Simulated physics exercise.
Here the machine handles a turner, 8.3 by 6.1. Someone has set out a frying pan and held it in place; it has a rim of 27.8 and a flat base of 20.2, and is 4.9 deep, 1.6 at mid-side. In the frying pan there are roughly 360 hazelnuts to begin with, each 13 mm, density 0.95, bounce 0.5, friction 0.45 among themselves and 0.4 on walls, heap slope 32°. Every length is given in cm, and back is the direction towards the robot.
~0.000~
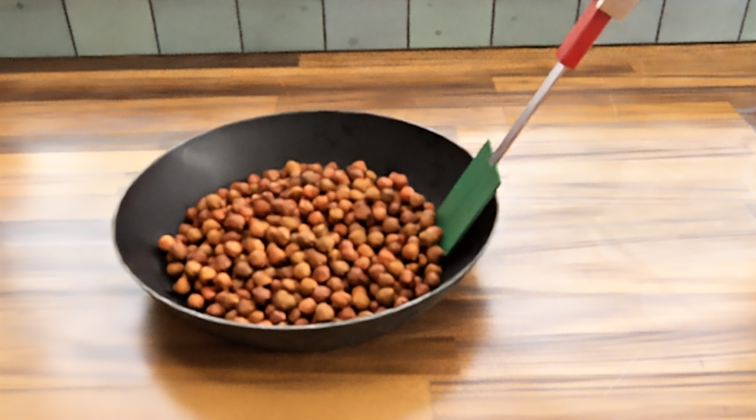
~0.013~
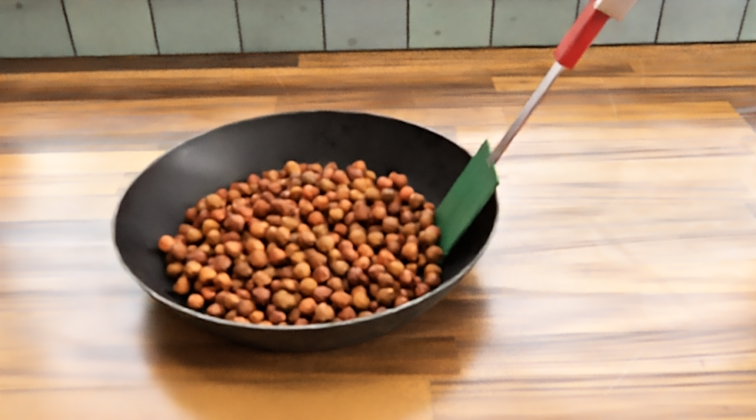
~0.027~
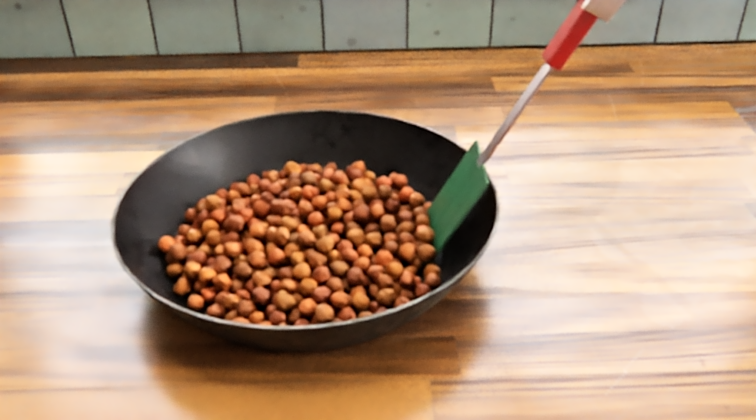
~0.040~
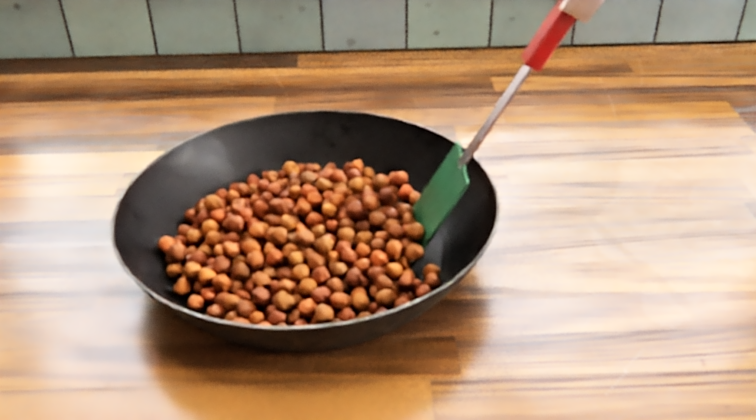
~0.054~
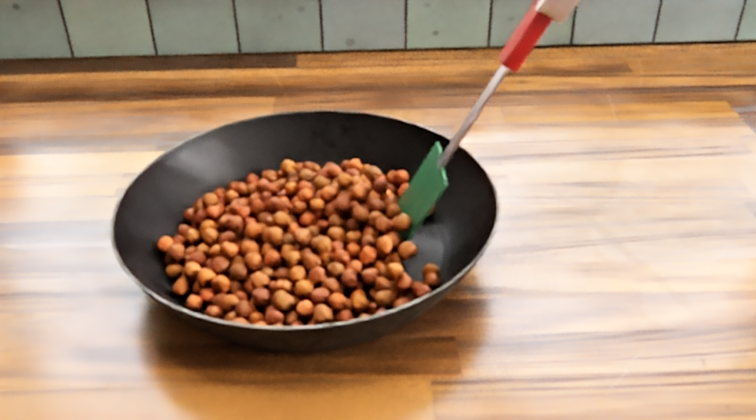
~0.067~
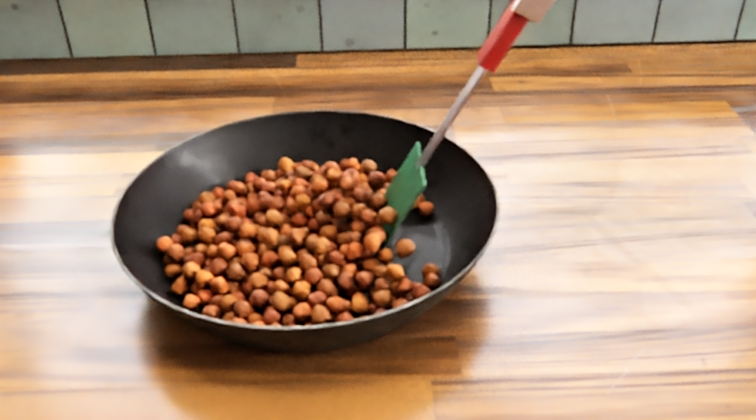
On a wooden counter by a tiled wall, a green turner with a red handle slid left through a black frying pan full of hazelnuts, pushing some aside and leaving a bare patch on the right.
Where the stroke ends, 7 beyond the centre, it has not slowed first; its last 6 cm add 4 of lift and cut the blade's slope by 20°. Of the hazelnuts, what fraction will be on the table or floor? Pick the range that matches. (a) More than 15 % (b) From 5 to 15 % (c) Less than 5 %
Answer: B.
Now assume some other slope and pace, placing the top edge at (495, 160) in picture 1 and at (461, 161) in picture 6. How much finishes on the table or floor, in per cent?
About 0 per cent.
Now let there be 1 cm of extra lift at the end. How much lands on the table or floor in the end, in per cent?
Result: Approx. 5 %.
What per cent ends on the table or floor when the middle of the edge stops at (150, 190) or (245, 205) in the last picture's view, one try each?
Estimates, in order: 20 % and 5 %.
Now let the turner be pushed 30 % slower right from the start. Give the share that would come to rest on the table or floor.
About 5 in a hundred.
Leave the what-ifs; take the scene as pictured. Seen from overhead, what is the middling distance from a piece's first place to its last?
About 3 centimetres.
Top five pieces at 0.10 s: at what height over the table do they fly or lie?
Roughly 6 centimetres.
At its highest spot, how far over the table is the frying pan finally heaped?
Peak at rest, approximately 5.0 centimetres.
After 0.10 s, sloping 61°, highest piece 7 above the table; 358 in the frying pan.
After 0.13 s, sloping 55°, highest piece 8 above the table; 358 in the frying pan.
After 0.35 s, sloping 41°, highest piece 7 above the table; 326 in the frying pan, 27 on the table or floor, 5 on the blade or in flight.
After 1.40 s, sloping 41°, highest piece 5 above the table; 326 in the frying pan, 32 on the table or floor.
At rest, 326 in the frying pan, 32 on the table or floor. That is 9 % on the table or floor.
